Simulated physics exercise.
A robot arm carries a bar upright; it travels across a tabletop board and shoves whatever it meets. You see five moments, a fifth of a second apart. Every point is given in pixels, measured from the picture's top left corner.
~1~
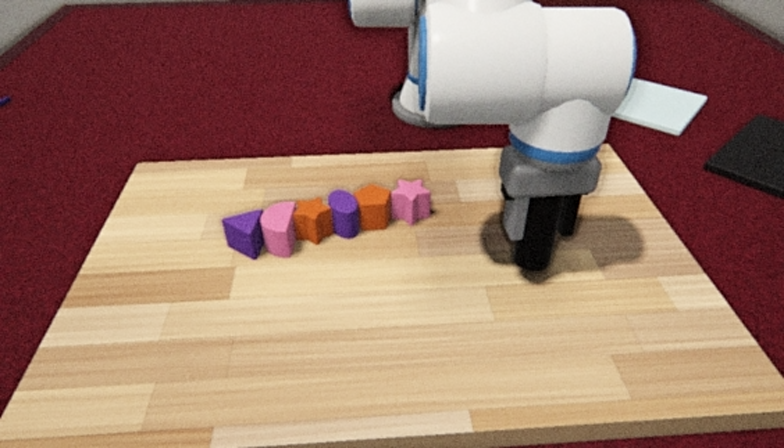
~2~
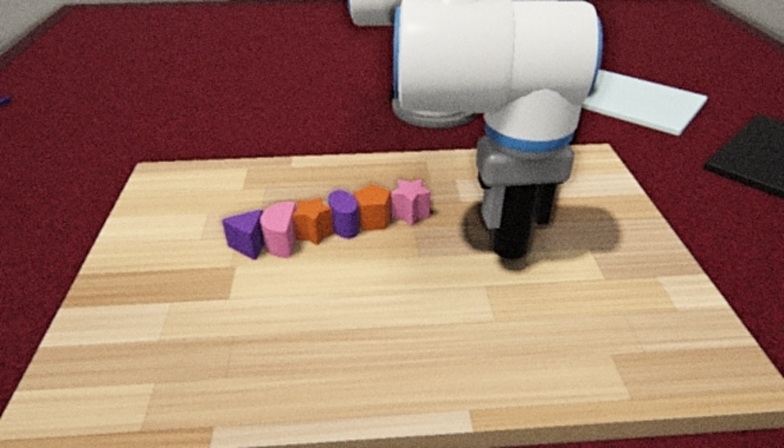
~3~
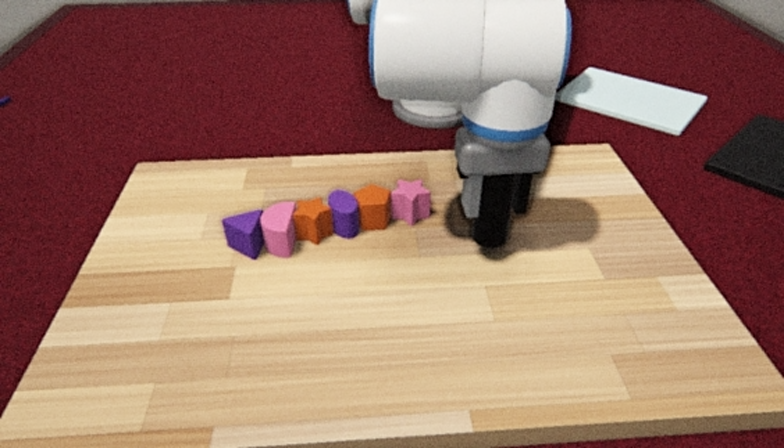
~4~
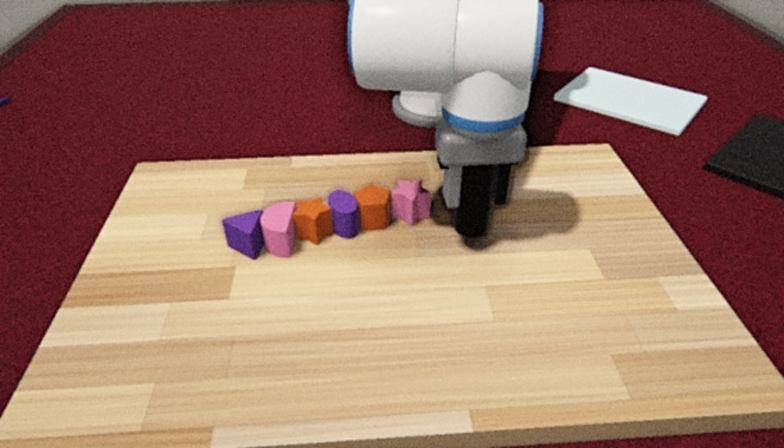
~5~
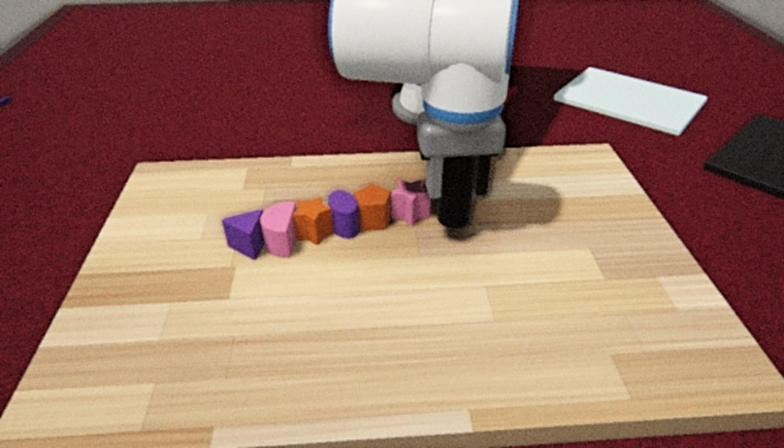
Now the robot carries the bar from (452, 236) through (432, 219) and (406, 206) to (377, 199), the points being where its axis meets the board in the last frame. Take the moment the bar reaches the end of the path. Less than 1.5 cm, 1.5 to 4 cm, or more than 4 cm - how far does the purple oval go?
Below 1.5 cm.
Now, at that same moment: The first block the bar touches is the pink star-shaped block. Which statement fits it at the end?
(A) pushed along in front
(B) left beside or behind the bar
Choice A: Pushed along in front.
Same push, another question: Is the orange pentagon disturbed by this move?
The orange pentagon is moved.
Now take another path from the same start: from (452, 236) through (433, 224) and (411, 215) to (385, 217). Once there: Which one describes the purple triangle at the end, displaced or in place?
Still in place.
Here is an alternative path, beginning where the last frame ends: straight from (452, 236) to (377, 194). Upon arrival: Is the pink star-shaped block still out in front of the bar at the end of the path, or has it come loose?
It sits in front of the bar.
The first path, step by step. One third of the way, bar at (432, 202); pink star-shaped block at (406, 184), turned 25° anticlockwise.
Two thirds of the way, bar at (406, 190); purple oval at (339, 202), turned 15° anticlockwise; orange pentagon at (359, 186), turned 55° anticlockwise; pink star-shaped block at (384, 171), turned 15° anticlockwise.
At the end, bar at (377, 183); orange star-shaped block at (307, 211); purple oval at (335, 204), turned 15° anticlockwise; orange pentagon at (351, 186), turned 75° anticlockwise; pink star-shaped block at (358, 163).
